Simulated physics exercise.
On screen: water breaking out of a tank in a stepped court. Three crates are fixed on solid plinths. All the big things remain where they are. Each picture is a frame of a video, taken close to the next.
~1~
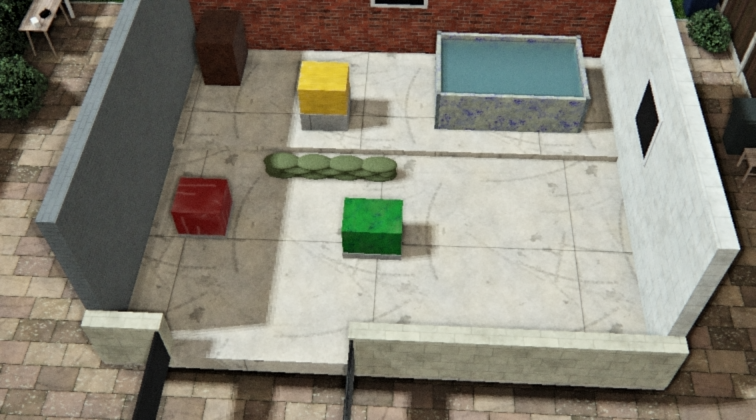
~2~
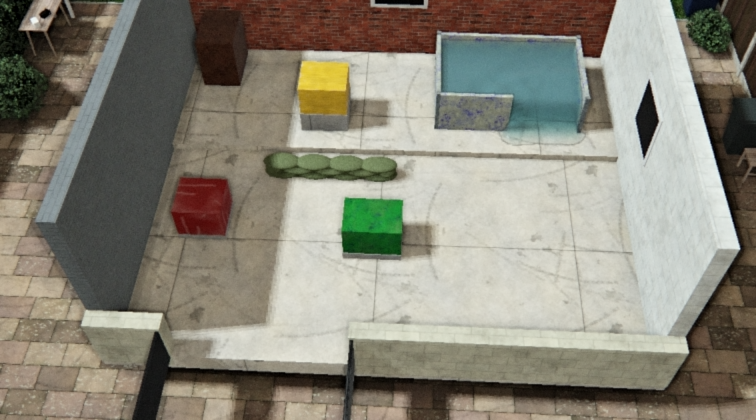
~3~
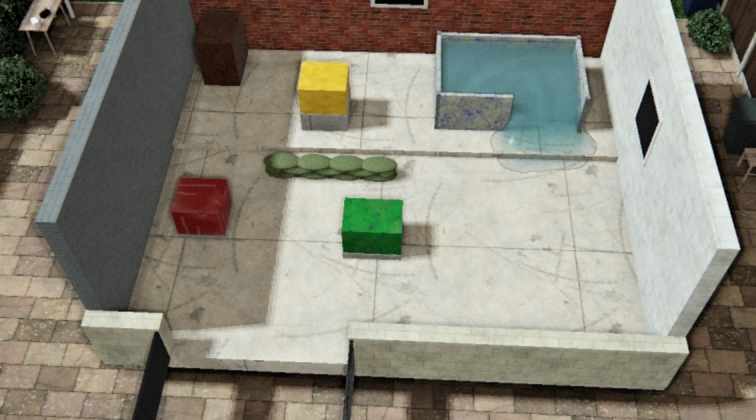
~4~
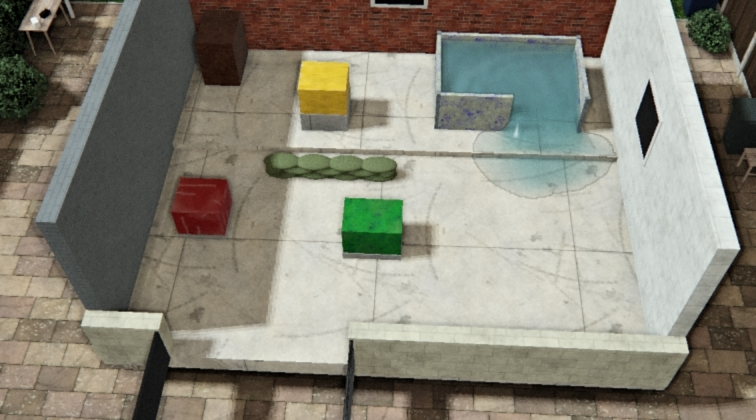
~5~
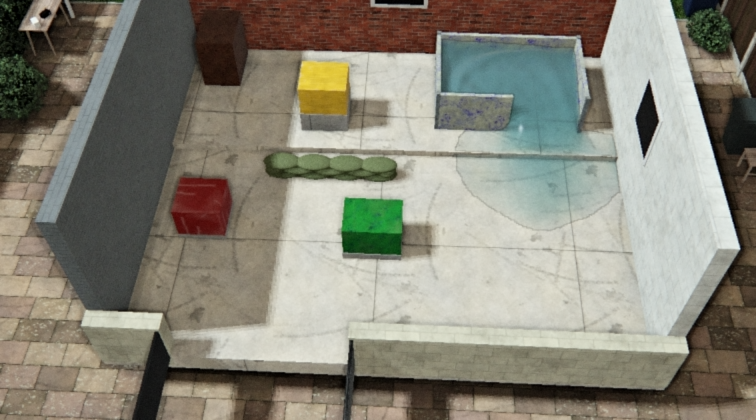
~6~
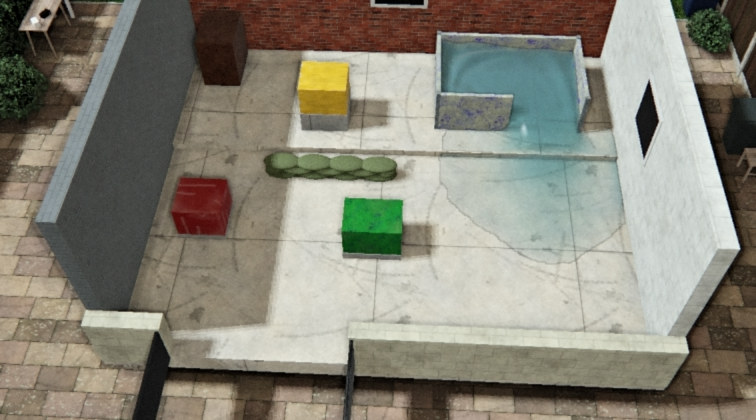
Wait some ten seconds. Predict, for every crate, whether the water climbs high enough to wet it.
My prediction: The yellow crate remains dry; the green crate gets wetted; the red crate gets wetted.
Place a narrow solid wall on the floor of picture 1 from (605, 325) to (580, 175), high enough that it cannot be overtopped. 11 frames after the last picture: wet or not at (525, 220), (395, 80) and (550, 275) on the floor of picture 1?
Taking the three spots in order: Soaked, spared, soaked.
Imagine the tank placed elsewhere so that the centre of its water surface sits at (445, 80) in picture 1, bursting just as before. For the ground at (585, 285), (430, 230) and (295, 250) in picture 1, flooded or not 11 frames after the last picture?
Taking the three spots in order: Swamped, swamped, bare.
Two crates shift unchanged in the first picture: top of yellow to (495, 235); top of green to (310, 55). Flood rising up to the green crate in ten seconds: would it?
The green crate is untouched.
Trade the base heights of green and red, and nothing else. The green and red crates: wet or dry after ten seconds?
Green: Is reached; red: Is reached.
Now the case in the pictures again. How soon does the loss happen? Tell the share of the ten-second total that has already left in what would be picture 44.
Roughly 30 %.
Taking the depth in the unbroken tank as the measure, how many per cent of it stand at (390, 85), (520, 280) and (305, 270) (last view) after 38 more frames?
0, 14 and 8 in a hundred, in turn.
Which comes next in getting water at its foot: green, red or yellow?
It's the green one here.
A moment on, water covers 30 % of the floor; the yellow crate not reached, the green crate water round its plinth, the red crate not reached.
Next, water covers 35 % of the floor; the yellow crate not reached, the green crate water round its plinth, the red crate not reached.
Then, water covers 45 % of the floor; the yellow crate not reached, the green crate water round its plinth, the red crate not reached.
Later, water covers 65 % of the floor; the yellow crate not reached, the green crate water round its plinth, the red crate water round its plinth.
In the end, water covers 70 % of the floor; the yellow crate stayed above the water, the green crate was topped, the red crate was topped.
